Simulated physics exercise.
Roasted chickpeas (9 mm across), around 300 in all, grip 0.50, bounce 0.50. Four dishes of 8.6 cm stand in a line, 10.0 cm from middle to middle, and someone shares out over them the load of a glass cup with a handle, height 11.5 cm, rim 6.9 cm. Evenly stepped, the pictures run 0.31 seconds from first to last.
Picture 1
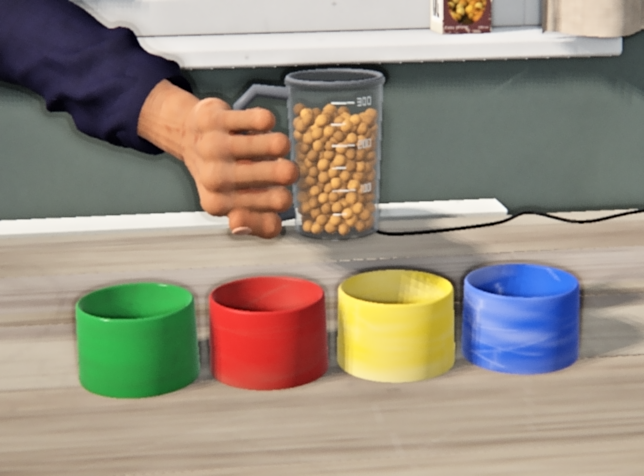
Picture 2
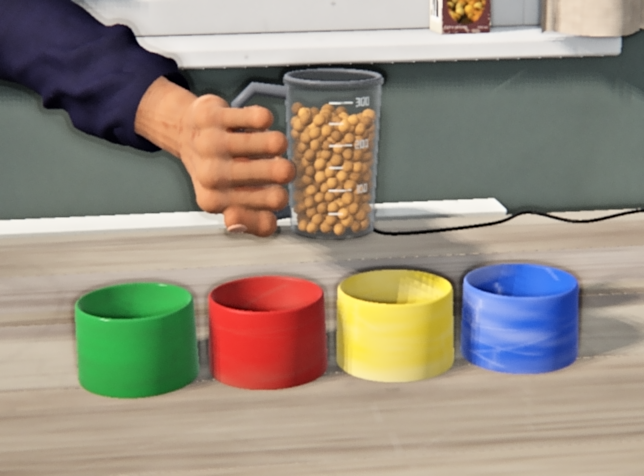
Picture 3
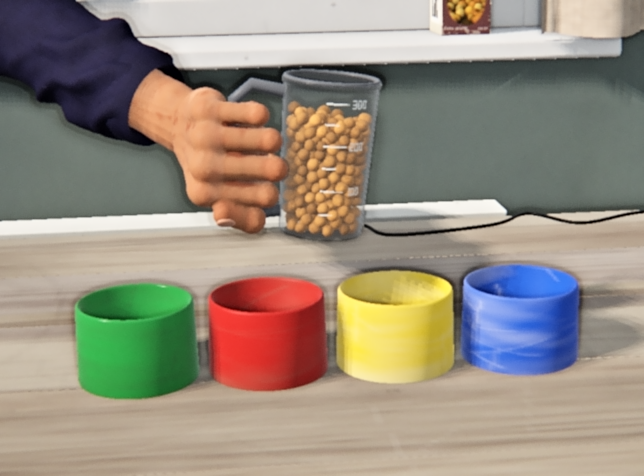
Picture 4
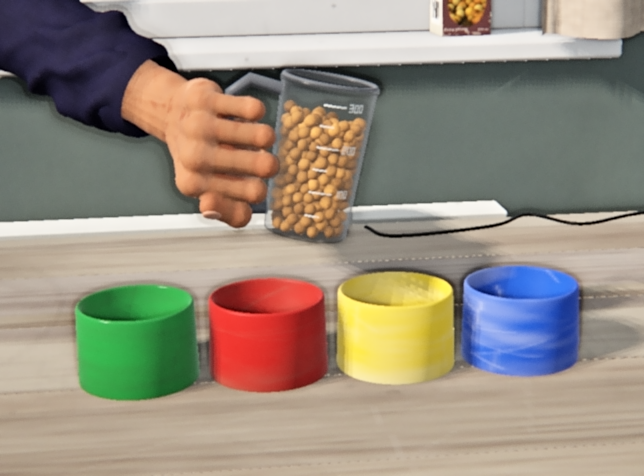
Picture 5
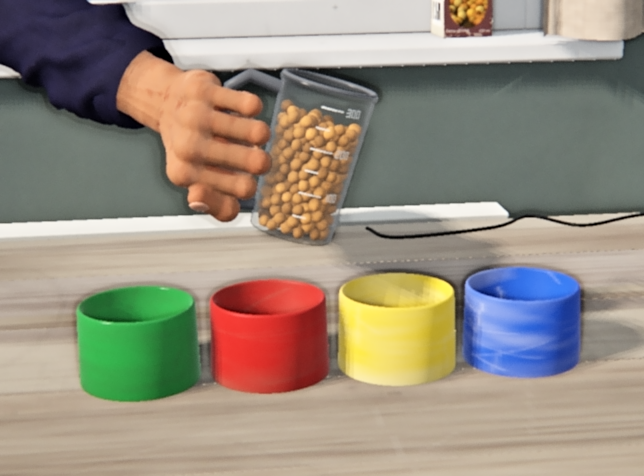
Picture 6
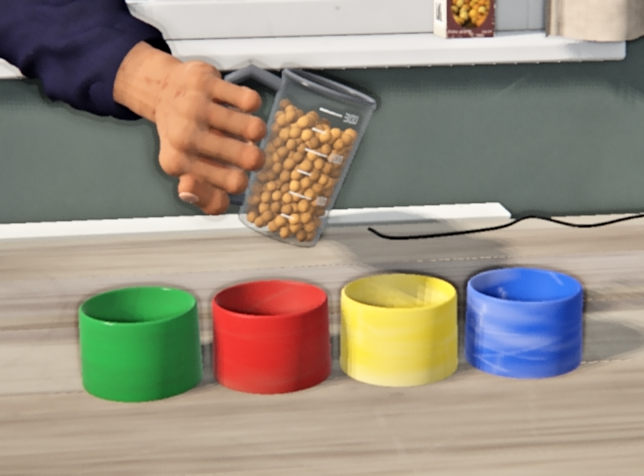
A hand in a dark sleeve holds a clear handled cup of round, tan pieces upright above a row of green, red, yellow and blue dishes. It then tilts the cup gradually to the right while shifting it slightly left, and the pieces stay inside, leaning with the cup.
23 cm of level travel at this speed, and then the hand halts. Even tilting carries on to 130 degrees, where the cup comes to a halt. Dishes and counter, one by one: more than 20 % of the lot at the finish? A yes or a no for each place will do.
Red - yes; blue - no; green - yes; yellow - no; counter - yes.
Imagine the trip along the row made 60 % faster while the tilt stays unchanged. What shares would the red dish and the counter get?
Then: Red 0, counter 0.
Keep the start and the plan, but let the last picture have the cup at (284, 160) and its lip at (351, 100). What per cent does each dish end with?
The red dish keeps 0, the blue one 0, the green one 100 and the yellow one 0.
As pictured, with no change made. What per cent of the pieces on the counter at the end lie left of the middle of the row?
About 100 %.
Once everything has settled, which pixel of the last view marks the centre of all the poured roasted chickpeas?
My guess is close to (232, 361).
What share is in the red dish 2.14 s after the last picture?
Close to 40 percent of the load.
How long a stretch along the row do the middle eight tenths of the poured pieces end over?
12 centimetres.
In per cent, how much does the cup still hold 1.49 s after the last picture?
Load share: Near 0 percent.
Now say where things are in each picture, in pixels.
In the first picture, cup at (336, 154), tilt 0 degrees, lip at (381, 76), moved 0.0 cm; middle of the pieces at (342, 165); blue dish at (521, 282); yellow dish at (396, 288); red dish at (267, 295); green dish at (135, 302).
In the second picture, cup at (333, 154), tilt 1 degrees, lip at (380, 77), moved 0.2 cm; middle of the pieces at (339, 165).
In the third picture, cup at (326, 155), tilt 5 degrees, lip at (378, 81), moved 0.7 cm; middle of the pieces at (331, 167).
In the fourth picture, cup at (317, 157), tilt 11 degrees, lip at (376, 88), moved 1.3 cm; middle of the pieces at (322, 169).
In the fifth picture, cup at (310, 158), tilt 16 degrees, lip at (375, 95), moved 2.0 cm; middle of the pieces at (313, 171).
In the sixth picture, cup at (303, 159), tilt 21 degrees, lip at (373, 102), moved 2.7 cm; middle of the pieces at (305, 172); blue dish at (525, 286); yellow dish at (399, 292); red dish at (270, 299); green dish at (139, 305).
Then, 0.89 s after the last picture, tilt 99 degrees; cup holds 100 %.
Then, 1.49 s after the last picture, tilt 130 degrees; cup holds 0 %, red 40 %, green 30 %.
Then, 2.14 s after the last picture, tilt 130 degrees; cup holds 0 %, red 40 %, green 30 %.
In the end, red 40 %, blue 0 %, green 30 %, yellow 0 %, counter 30 %.
